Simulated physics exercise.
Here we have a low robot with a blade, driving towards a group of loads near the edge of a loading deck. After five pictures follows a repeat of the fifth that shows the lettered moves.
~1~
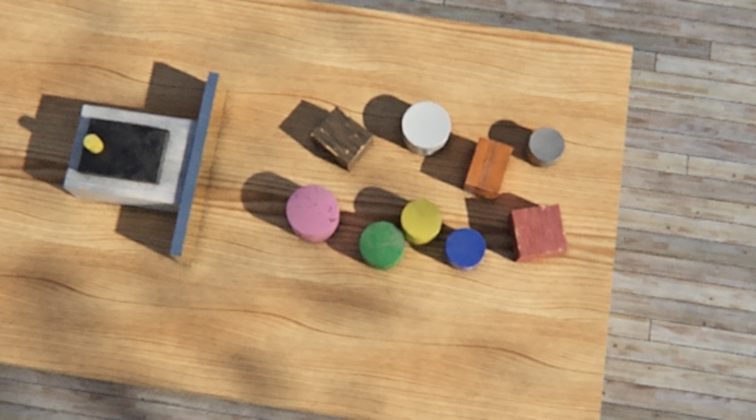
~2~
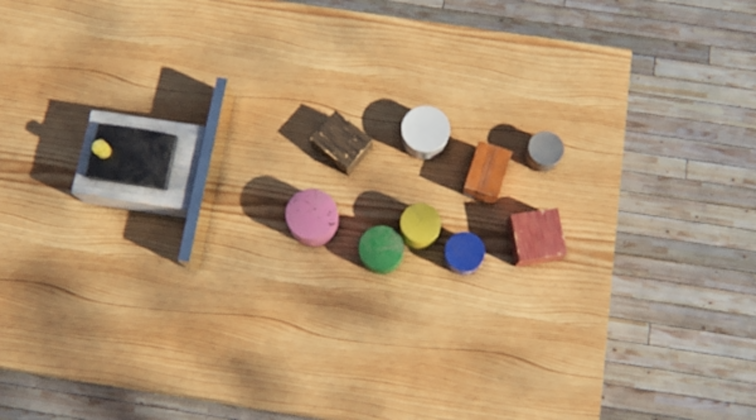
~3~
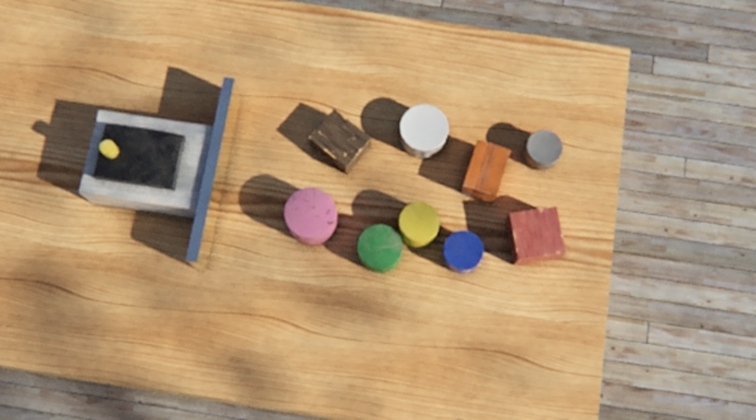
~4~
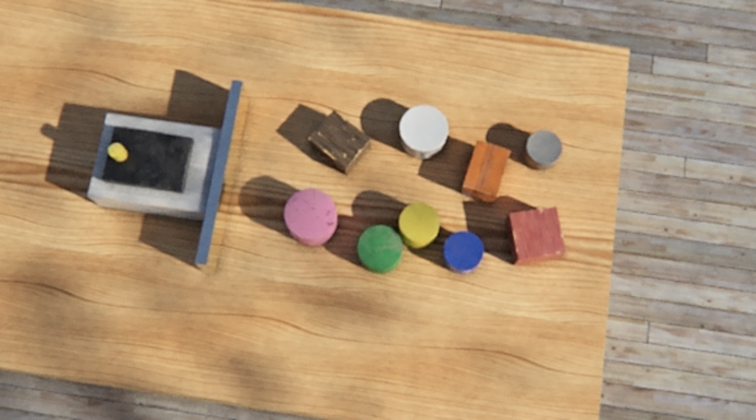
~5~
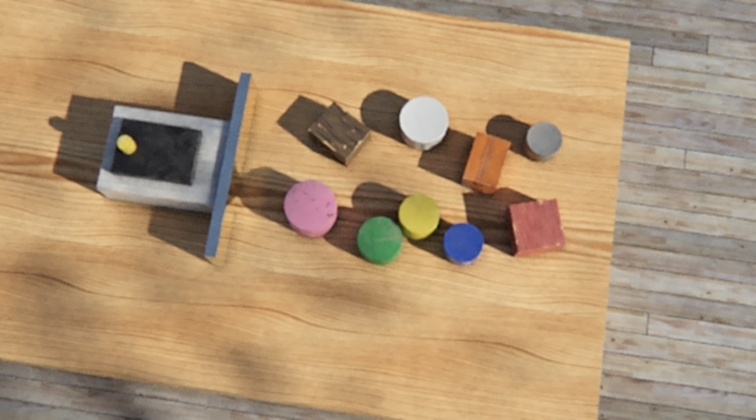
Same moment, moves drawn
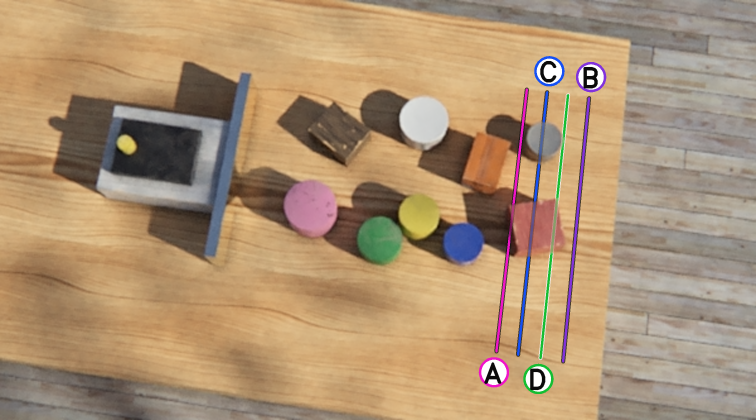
The clip shows a low robot with a blue blade moving slowly to the right across a wooden deck, while a group of round containers and boxes in various colours stays in place ahead of it, untouched.
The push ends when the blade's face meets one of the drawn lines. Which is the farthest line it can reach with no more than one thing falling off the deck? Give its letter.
At C, and not beyond.
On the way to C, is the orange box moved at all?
Yes.
On the marked copy, A at (512, 216); B at (577, 225); C at (533, 219); D at (555, 222).
Taking C. A third of the way, robot (272, 168); white pail (436, 122); black crate (383, 135).
Two thirds of the way, robot (381, 184); red crate (556, 229); grey pail (555, 137).
When it is over, robot (469, 197); red crate over the edge; orange box (609, 163); one fallen.
As for the rest, A is within the limit but short; B drops four; D drops three.
